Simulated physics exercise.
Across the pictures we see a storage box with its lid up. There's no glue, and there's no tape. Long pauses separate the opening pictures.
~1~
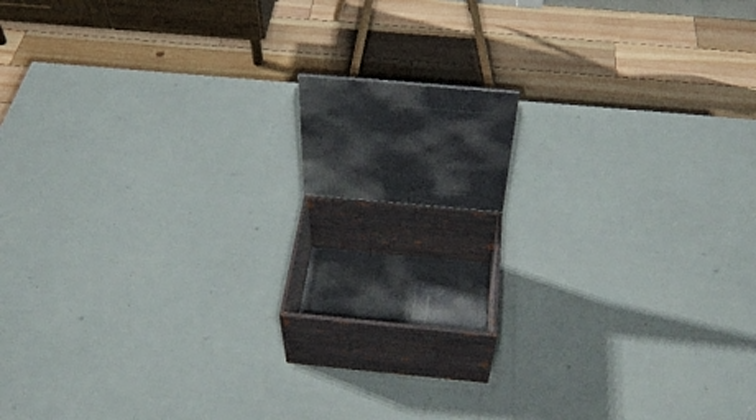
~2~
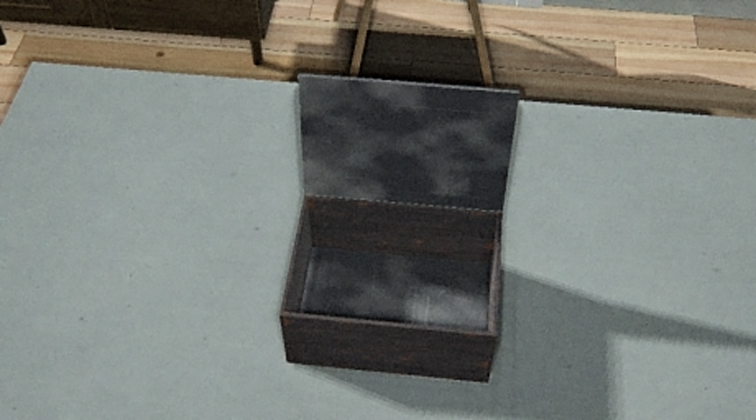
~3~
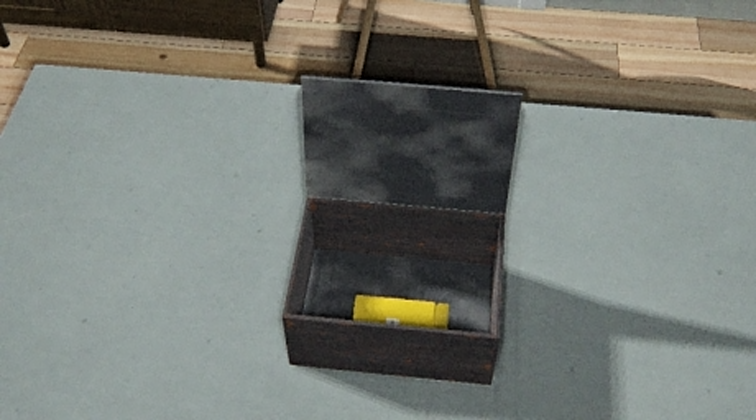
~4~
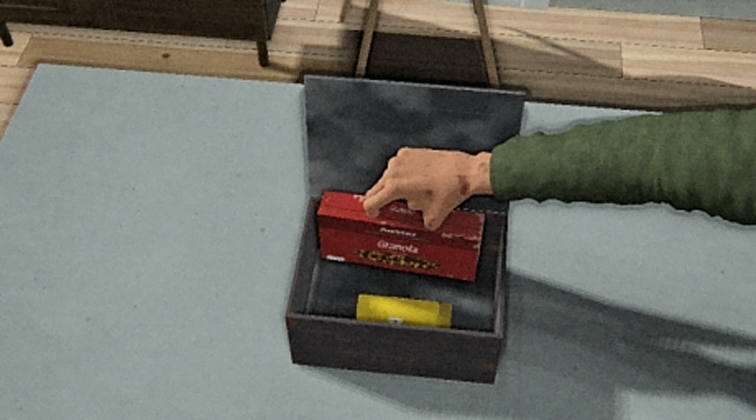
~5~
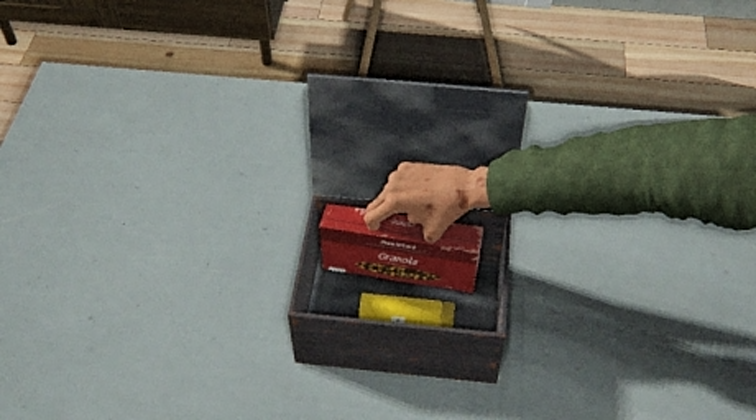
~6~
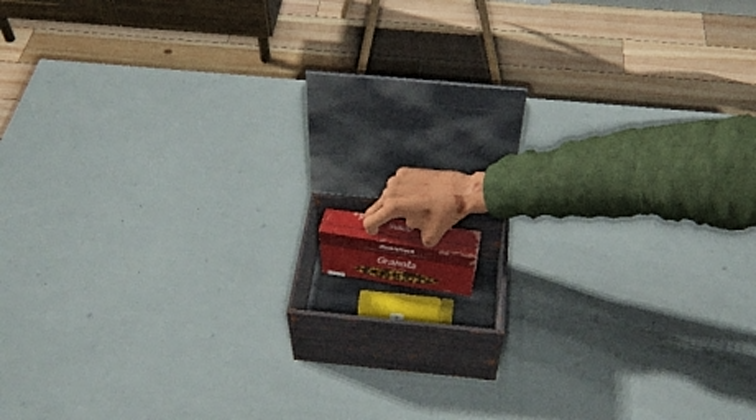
A hand in a green sleeve lowered a red granola box into an open dark box, behind a small yellow item that had appeared inside after the box was first seen empty.
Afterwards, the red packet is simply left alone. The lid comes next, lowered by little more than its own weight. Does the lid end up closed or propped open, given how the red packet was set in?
The lid ends up closed.
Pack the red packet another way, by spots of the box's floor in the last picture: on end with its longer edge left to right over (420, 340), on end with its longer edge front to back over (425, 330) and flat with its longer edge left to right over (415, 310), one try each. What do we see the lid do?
On the first attempt the lid can't come down, on the second it can't come down, and on the third it drops into place.
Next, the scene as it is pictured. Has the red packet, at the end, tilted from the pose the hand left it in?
Looking at the last picture, it is left as set.
Then, 1.10 s after the last picture, lid starting down; red packet slid a little near (404, 265); yellow shaker rolled a little.
Then, 1.70 s after the last picture, lid 47° above the rim; red packet slid a little near (404, 265); yellow shaker rolled a little.
Then, 1.90 s after the last picture, lid 15° above the rim; red packet slid a little near (404, 265); yellow shaker rolled a little.
At rest, lid shut; moved from the start, red packet; yellow shaker in place. Seen from the same camera at the end, red packet near (404, 266).
